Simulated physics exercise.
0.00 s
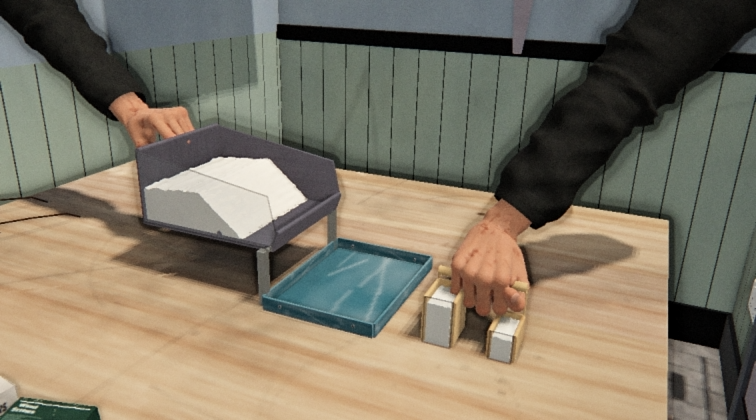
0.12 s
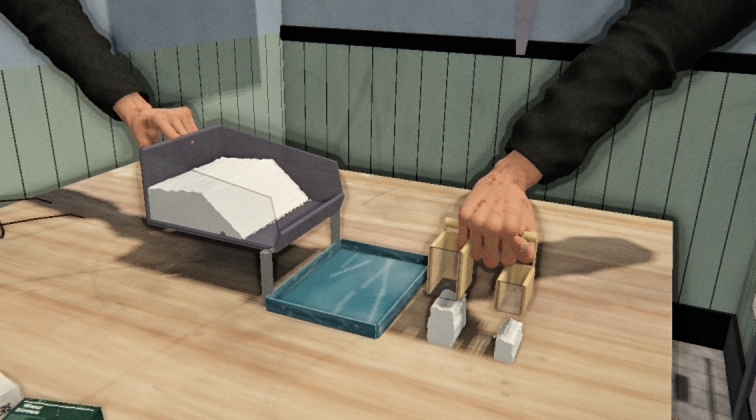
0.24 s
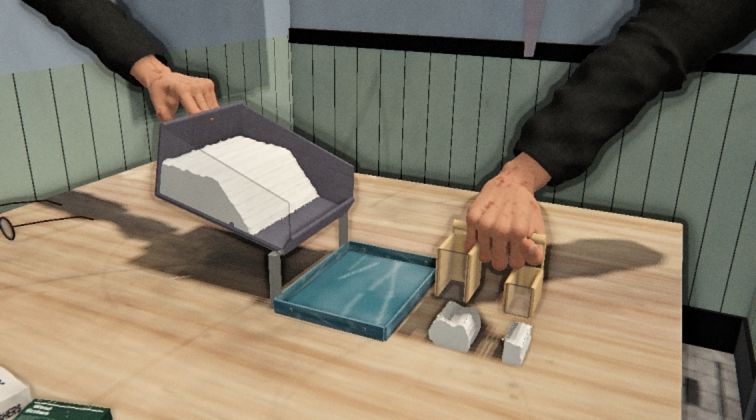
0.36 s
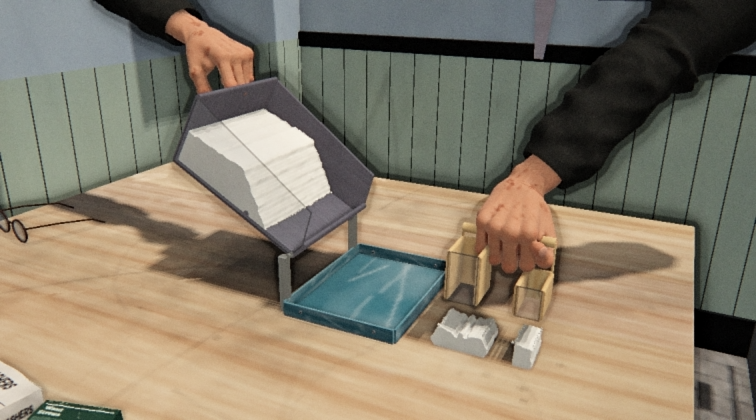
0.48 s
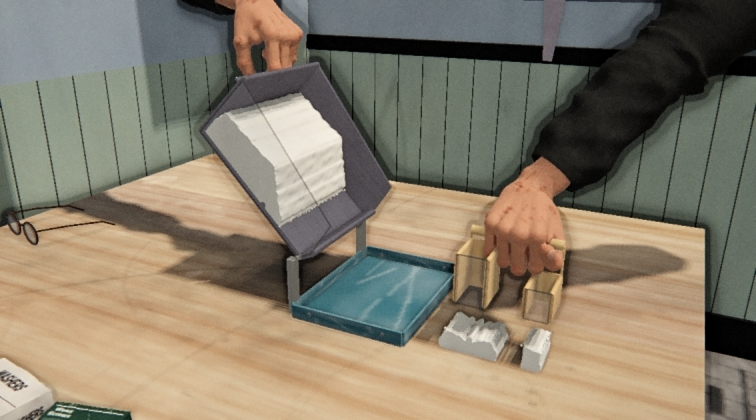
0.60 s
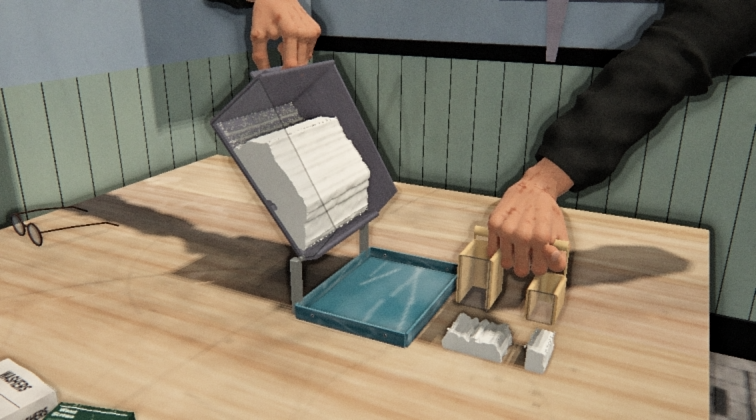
In the video, a hand lifts wooden moulds off two white blocks, the larger slumping while the smaller stays upright, as another hand steeply tilts a grey tray of flour beside an empty blue tray, and the flour shifts slightly downslope.
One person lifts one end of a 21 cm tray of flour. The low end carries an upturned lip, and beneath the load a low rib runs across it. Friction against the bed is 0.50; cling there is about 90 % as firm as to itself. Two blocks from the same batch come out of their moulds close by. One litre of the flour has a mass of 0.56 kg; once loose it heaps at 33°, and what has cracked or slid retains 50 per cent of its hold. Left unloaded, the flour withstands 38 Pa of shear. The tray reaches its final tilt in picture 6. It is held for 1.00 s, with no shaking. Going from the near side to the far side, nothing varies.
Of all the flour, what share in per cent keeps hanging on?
The share that keeps hanging on is about 32 per cent.
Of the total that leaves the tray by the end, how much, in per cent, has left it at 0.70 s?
20 %.
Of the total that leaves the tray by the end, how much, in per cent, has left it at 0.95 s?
Close to 90 in a hundred.
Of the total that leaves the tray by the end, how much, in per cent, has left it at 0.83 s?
Close to 80 in a hundred.
After 0.70 s, the tilt is 51 degrees and 88 % is on the bed.
After 0.83 s, the tilt is 51 degrees and 47 % is on the bed.
After 0.95 s, the tilt is 51 degrees and 36 % is on the bed.
After 1.07 s, the tilt is 51 degrees and 33 % is on the bed.
After 1.57 s, at the end, the tilt is 51 degrees and 32 % is on the bed.
